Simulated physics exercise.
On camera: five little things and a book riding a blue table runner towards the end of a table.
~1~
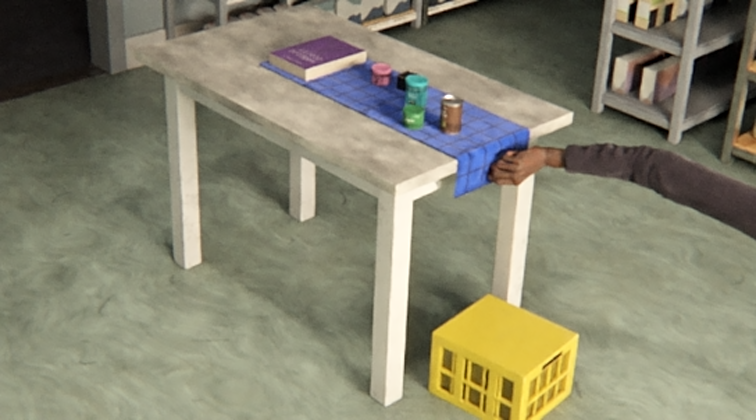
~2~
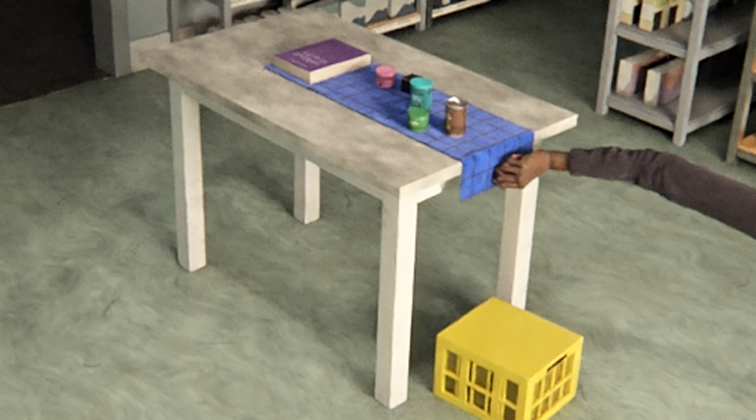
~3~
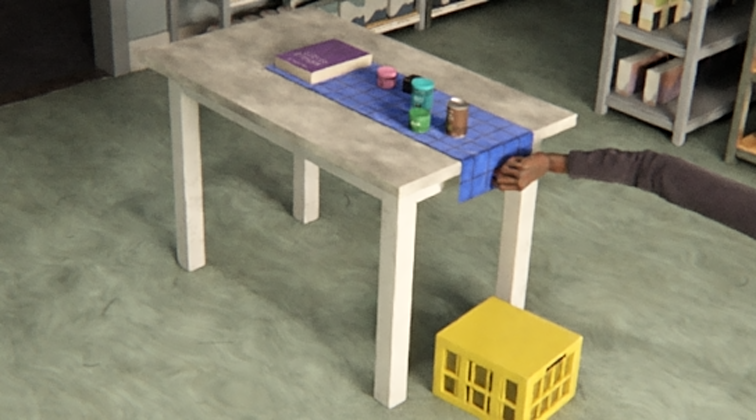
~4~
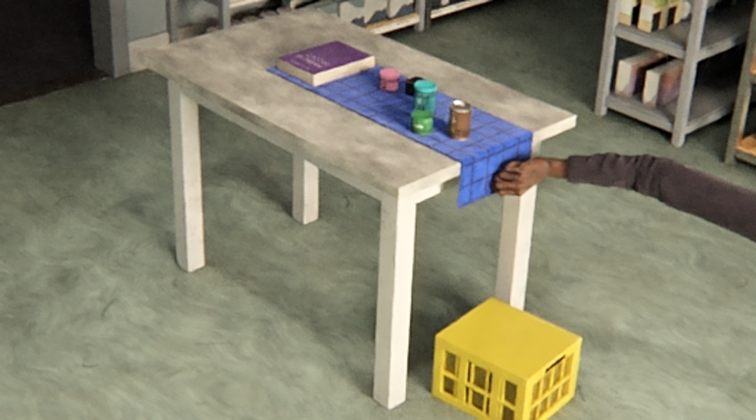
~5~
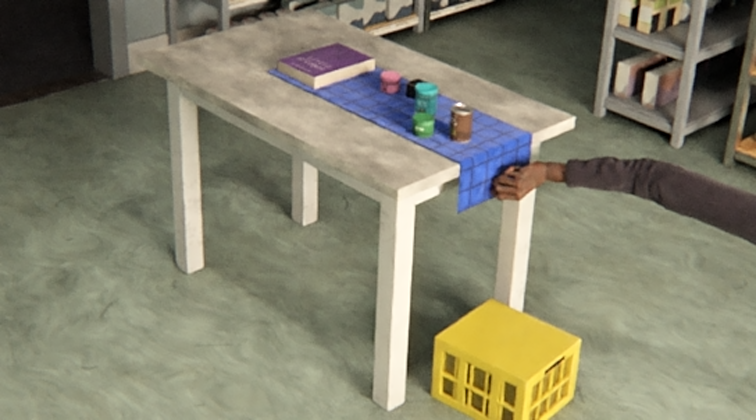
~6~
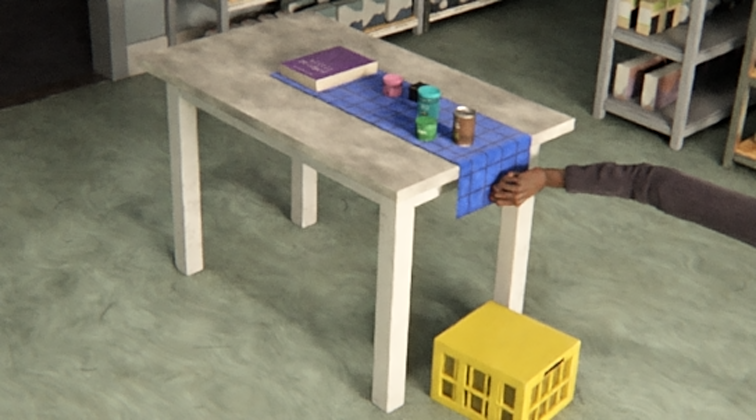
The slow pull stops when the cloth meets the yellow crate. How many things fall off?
The table loses four.
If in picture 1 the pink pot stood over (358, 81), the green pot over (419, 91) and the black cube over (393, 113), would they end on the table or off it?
The pink pot holds on; the green pot falls; the black cube is carried off.
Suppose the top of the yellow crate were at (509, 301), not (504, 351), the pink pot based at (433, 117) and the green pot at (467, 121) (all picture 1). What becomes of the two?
The pink pot is carried off; the green pot falls.
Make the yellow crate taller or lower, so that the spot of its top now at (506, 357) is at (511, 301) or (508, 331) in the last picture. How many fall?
Over the edge go 2 and 3.
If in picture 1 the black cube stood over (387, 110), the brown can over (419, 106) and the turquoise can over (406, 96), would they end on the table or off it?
The black cube drops off, the brown can comes down, the turquoise can comes down.
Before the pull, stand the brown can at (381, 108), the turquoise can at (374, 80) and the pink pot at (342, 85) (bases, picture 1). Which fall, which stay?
The brown can falls; the turquoise can remains up; the pink pot survives.
Soon after, hem near (489, 274); brown can and green pot gone.
Then, hem on the crate; brown can, green pot, turquoise can and black cube gone.
At rest, hem on the crate; brown can, green pot, turquoise can and black cube gone. The count of fallen things is four.
